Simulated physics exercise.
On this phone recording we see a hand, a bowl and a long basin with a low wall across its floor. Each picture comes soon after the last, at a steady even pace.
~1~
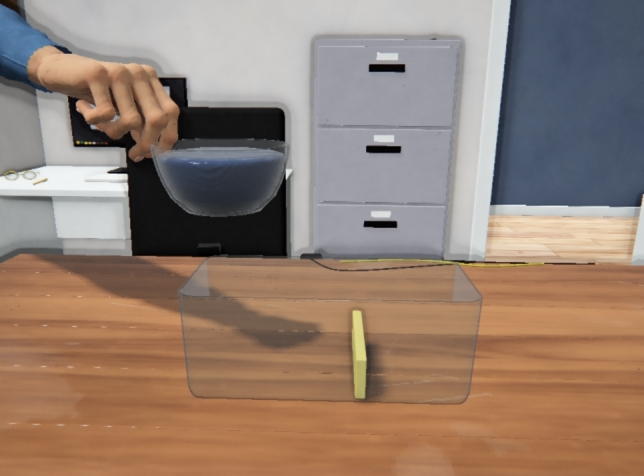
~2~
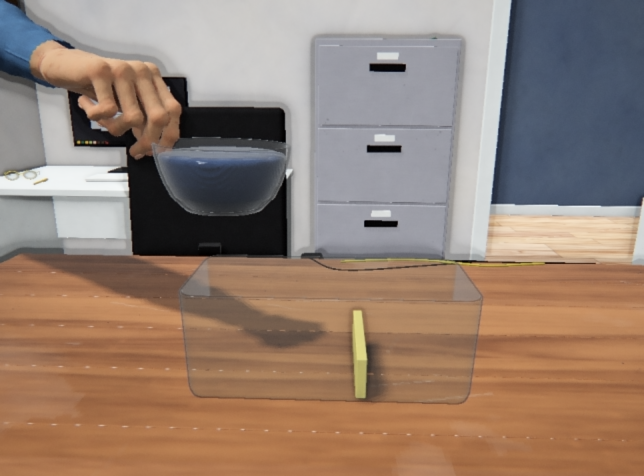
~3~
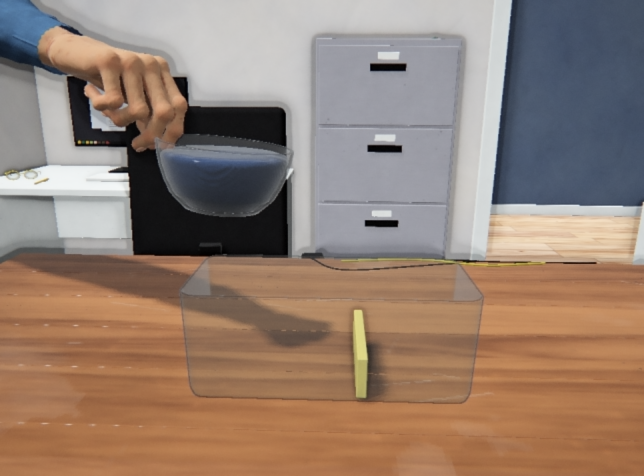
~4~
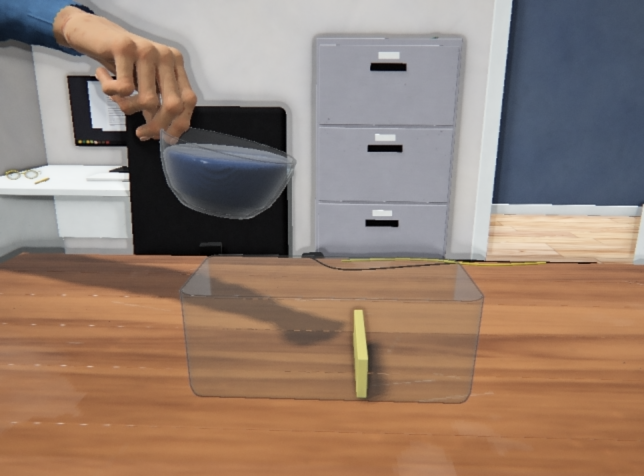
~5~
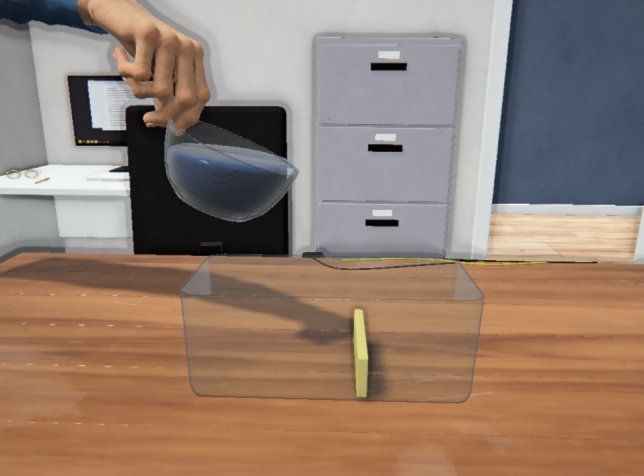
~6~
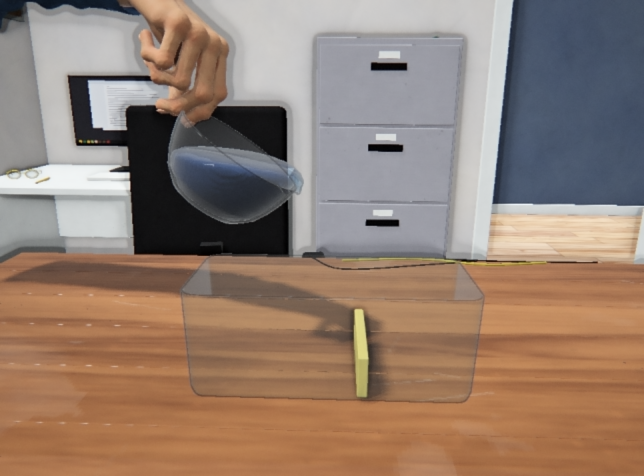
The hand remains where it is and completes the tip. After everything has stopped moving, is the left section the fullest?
Yes.
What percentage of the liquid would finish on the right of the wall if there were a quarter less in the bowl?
Roughly 10 in a hundred.
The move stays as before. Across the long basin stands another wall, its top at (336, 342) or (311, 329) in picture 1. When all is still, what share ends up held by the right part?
In order, 40 and 60 in a hundred.
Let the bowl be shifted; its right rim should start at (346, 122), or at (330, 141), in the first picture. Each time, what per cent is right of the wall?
60 and 50 in a hundred.
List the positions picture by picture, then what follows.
Tilt 0°; pouring edge (288, 147); surface from (162, 153) to (287, 155); the long basin's rim runs from (193, 275) to (469, 280); the wall's top is at (359, 334), in the first picture.
Tilt 2°; pouring edge (290, 149); surface from (163, 152) to (287, 156), in the second picture.
Tilt 6°; pouring edge (292, 154); surface from (165, 150) to (289, 158), in the third picture.
Tilt 14°; pouring edge (295, 163); surface from (169, 147) to (293, 161), in the fourth picture.
Tilt 24°; pouring edge (296, 176); surface from (173, 146) to (295, 168); 2 per cent is over the edge, in the fifth picture.
Tilt 36°; pouring edge (295, 190); surface from (177, 149) to (287, 175); 8 per cent is over the edge, in the sixth picture.
A moment on, the tilt is 101° and 11 per cent is still to pour, 56 is left of the wall and 1 right of it.
Next, the tilt is 105° and 0 per cent is still to pour, 91 is left of the wall and 3 right of it.
Then the tilt is 105° and 0 per cent is still to pour, 80 is left of the wall and 13 right of it.
Later the tilt is 105° and 0 per cent is still to pour, 79 is left of the wall and 15 right of it.
In the end 79 per cent lies left of the wall, 14 right of it and 6 outside.
